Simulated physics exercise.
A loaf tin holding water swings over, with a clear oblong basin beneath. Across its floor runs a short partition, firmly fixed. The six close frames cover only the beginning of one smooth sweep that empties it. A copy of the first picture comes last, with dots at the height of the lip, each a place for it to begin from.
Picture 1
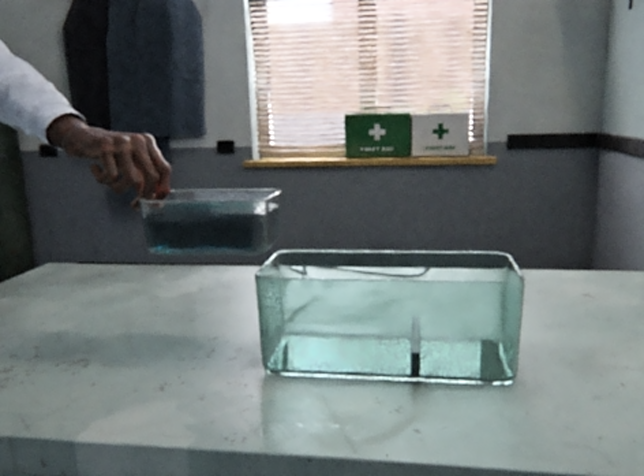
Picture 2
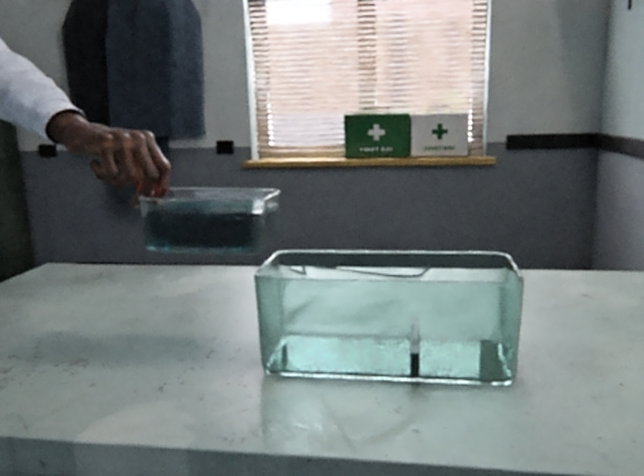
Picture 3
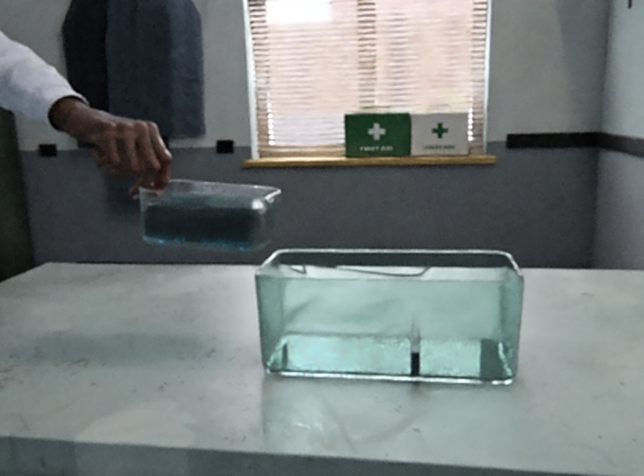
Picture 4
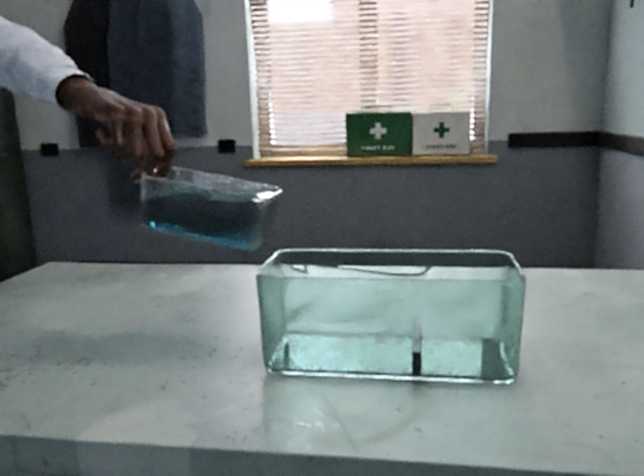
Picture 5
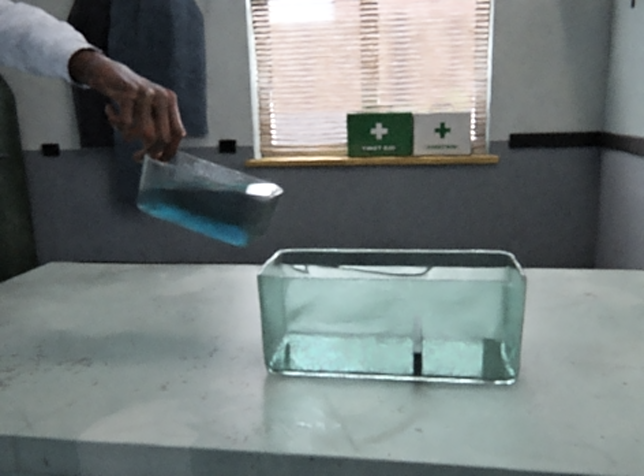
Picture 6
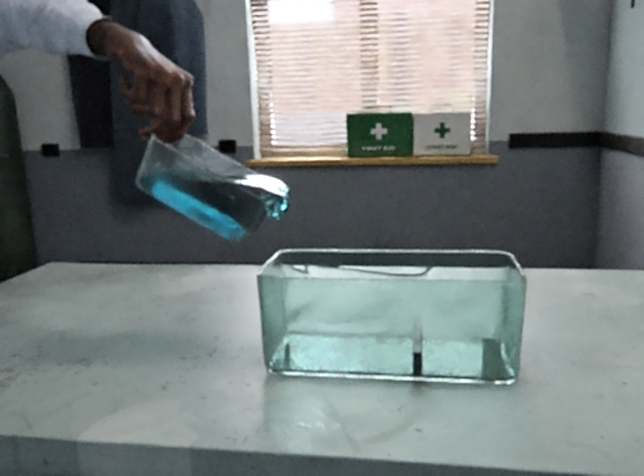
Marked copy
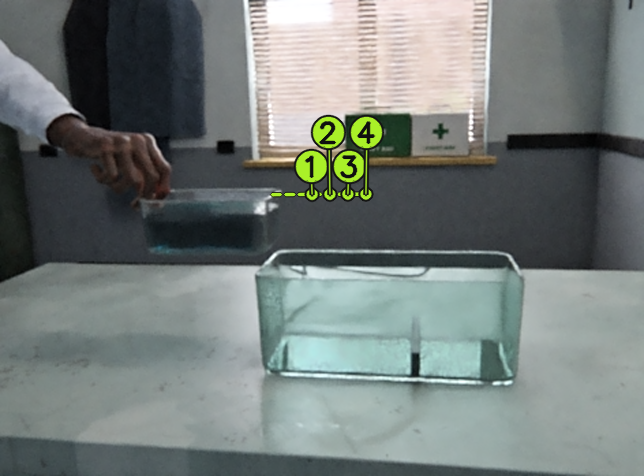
In this clip, a hand holds a clear rectangular container of blue liquid above and left of a glass basin on a table, then tilts it gradually to the right until liquid begins to slip over its lip.
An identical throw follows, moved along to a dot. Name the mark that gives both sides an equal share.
It is 2.
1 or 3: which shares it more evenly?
That is dot 3.
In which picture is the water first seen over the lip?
In picture 6.
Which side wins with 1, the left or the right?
The left side.
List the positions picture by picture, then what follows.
Upright, lip at (272, 194); basin from (263, 370) to (517, 381); top of the wall at (416, 332); nothing has left yet, in the first frame.
Upright, lip at (271, 194); nothing has left yet, in the second frame.
Tipped about 5°, lip at (272, 194); nothing has left yet, in the third frame.
Tipped about 11°, lip at (273, 193); nothing has left yet, in the fourth frame.
Tipped about 20°, lip at (274, 193); nothing has left yet, in the fifth frame.
Tipped about 30°, lip at (274, 193); water is over the lip, down to (281, 213), in the sixth frame.
On the marked copy, 1 at (312, 194); 2 at (329, 194); 3 at (347, 194); 4 at (365, 194).
If 1 is chosen, about 73 % ends left of the wall and 25 % right of it.
If 2 is chosen, about 49 % ends left of the wall and 49 % right of it.
If 3 is chosen, about 35 % ends left of the wall and 63 % right of it.
If 4 is chosen, about 24 % ends left of the wall and 73 % right of it.
